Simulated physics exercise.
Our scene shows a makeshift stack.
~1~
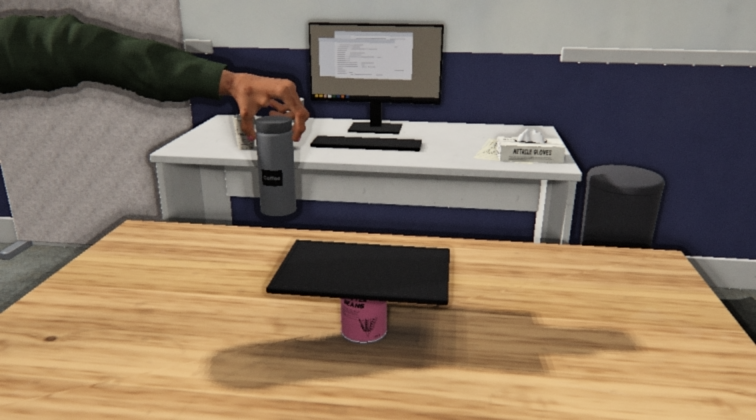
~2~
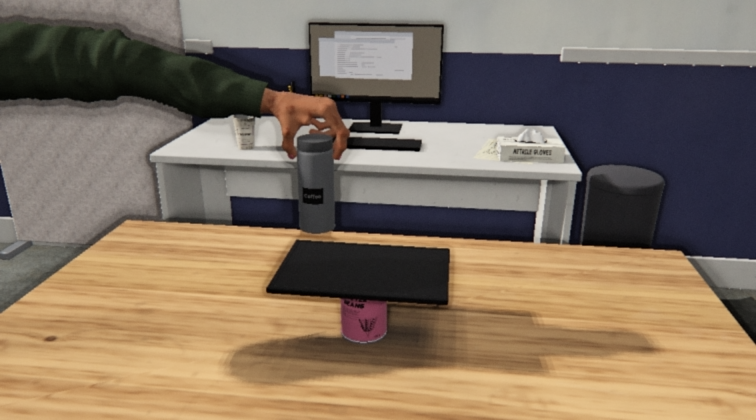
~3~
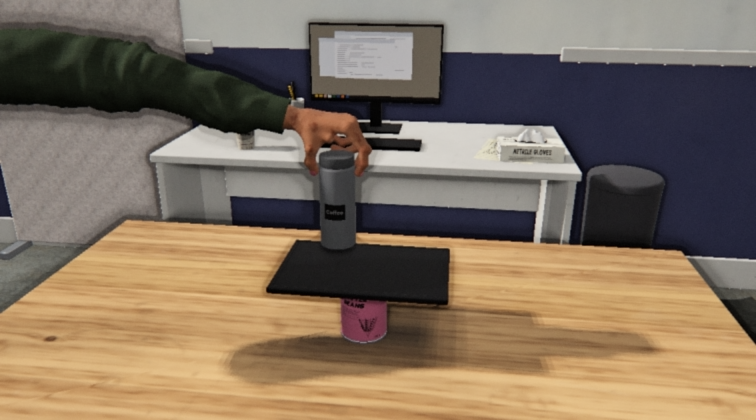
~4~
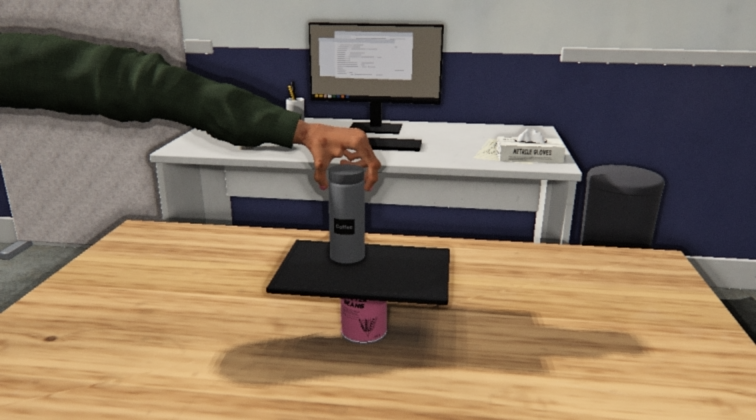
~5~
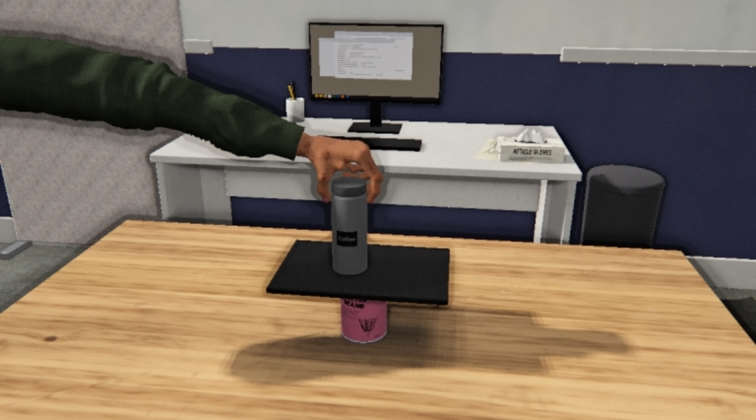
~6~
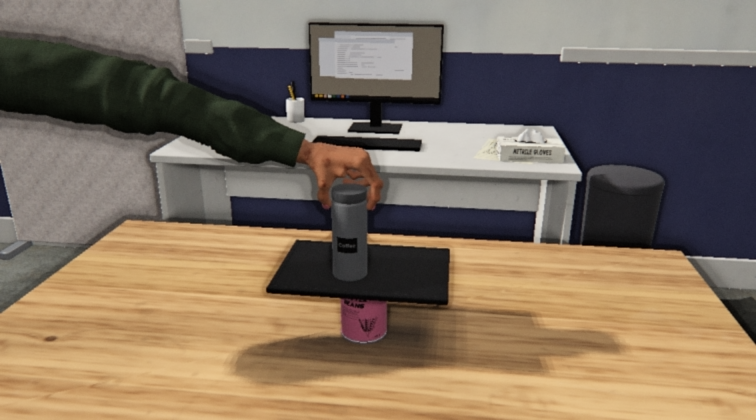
A hand lowers a grey jar rightward and down onto a black lid above a pink can.
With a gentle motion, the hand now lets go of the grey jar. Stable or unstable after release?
Most likely the stack survives.
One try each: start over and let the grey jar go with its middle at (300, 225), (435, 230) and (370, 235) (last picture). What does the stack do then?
With the first release it tips over; with the second it tips over; with the third it stays steady.
Then, 0.40 s later than the last frame, all is still.
Then, 1.10 s later than the last frame, grey jar resting near (350, 233).
When it is over, all 3 as before. End places, in pixels of the last picture, grey jar near (349, 233). The stack holds.
